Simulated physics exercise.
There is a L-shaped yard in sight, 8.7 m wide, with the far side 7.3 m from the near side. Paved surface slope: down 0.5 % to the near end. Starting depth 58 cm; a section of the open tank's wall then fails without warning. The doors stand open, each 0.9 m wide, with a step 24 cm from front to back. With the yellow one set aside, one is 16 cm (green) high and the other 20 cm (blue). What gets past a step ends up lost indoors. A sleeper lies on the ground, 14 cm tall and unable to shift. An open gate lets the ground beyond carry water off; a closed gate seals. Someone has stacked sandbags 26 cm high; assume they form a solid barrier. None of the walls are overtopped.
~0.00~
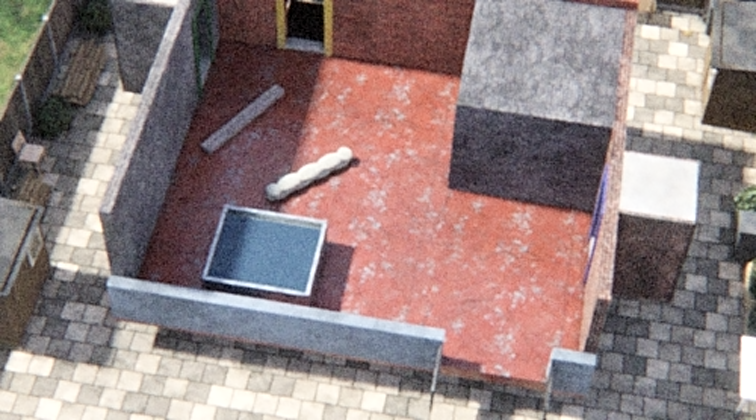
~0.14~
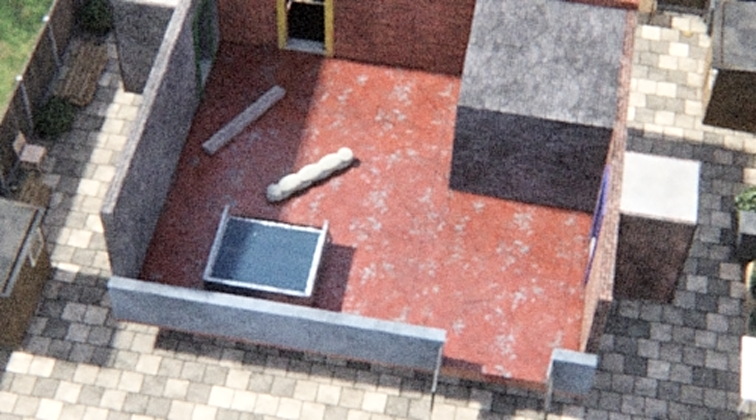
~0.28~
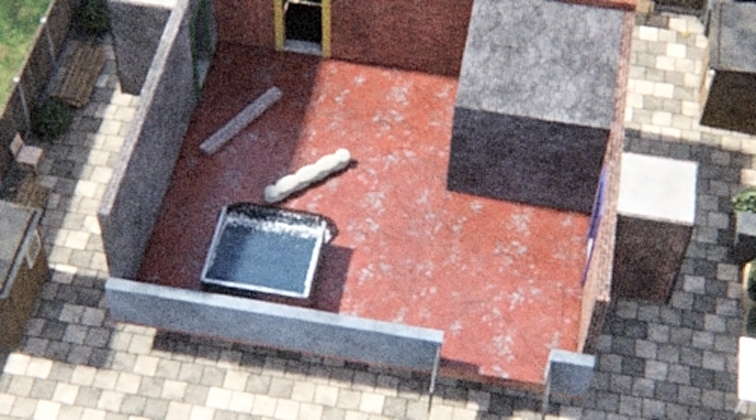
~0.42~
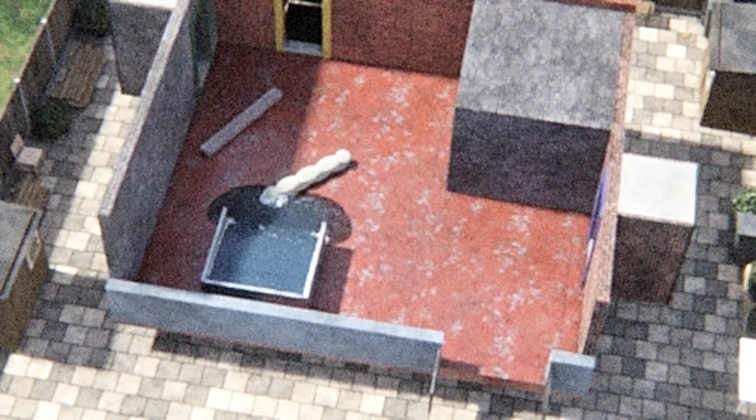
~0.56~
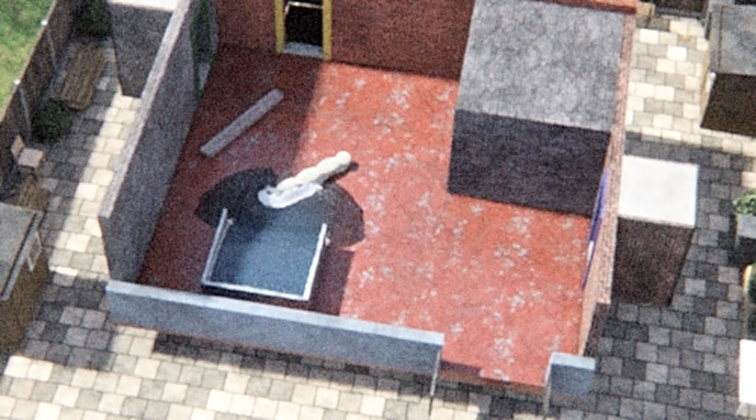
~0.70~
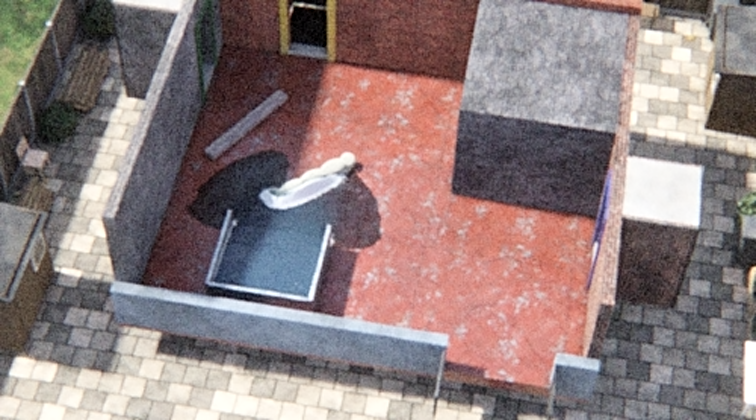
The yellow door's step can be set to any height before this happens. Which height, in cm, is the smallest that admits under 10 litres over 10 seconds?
The smallest is close to 6.5 cm.
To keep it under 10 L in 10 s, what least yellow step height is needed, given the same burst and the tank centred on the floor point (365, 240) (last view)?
That setup calls for roughly 5.0 cm.
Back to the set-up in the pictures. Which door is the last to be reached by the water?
It would be the blue door.
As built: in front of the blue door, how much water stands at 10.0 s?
Roughly 3.5 cm deep.
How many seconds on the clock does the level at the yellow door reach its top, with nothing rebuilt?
I'd guess close to 5.5 seconds.
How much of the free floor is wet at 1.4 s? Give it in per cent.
About 20 per cent.
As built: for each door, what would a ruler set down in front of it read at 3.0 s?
Lab note, cm: Green 4; blue 0; yellow 4.
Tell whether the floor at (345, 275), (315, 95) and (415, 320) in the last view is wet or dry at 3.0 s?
Untouched, awash, untouched.
After 1.4 s water covers 20 % of the floor, deepest (35 cm) near (283, 211); it has not reached the yellow door.
After 3.0 s water covers 45 % of the floor, deepest (28 cm) near (461, 81); 4 cm at the yellow door, 0 litres in over its 11 cm step.
After 10.0 s water covers 90 % of the floor, deepest (10 cm) near (196, 123); 4 cm at the yellow door, 0 litres in over its 11 cm step.
At the yellow door as built, the water arrived by 2.4 s and peaked near 12 cm at 5.4 s.
With a step of 5 cm, 21 litres would have come in within the 10 s; with 8 cm, 4 litres. So under 10 litres takes about 6.5 cm.
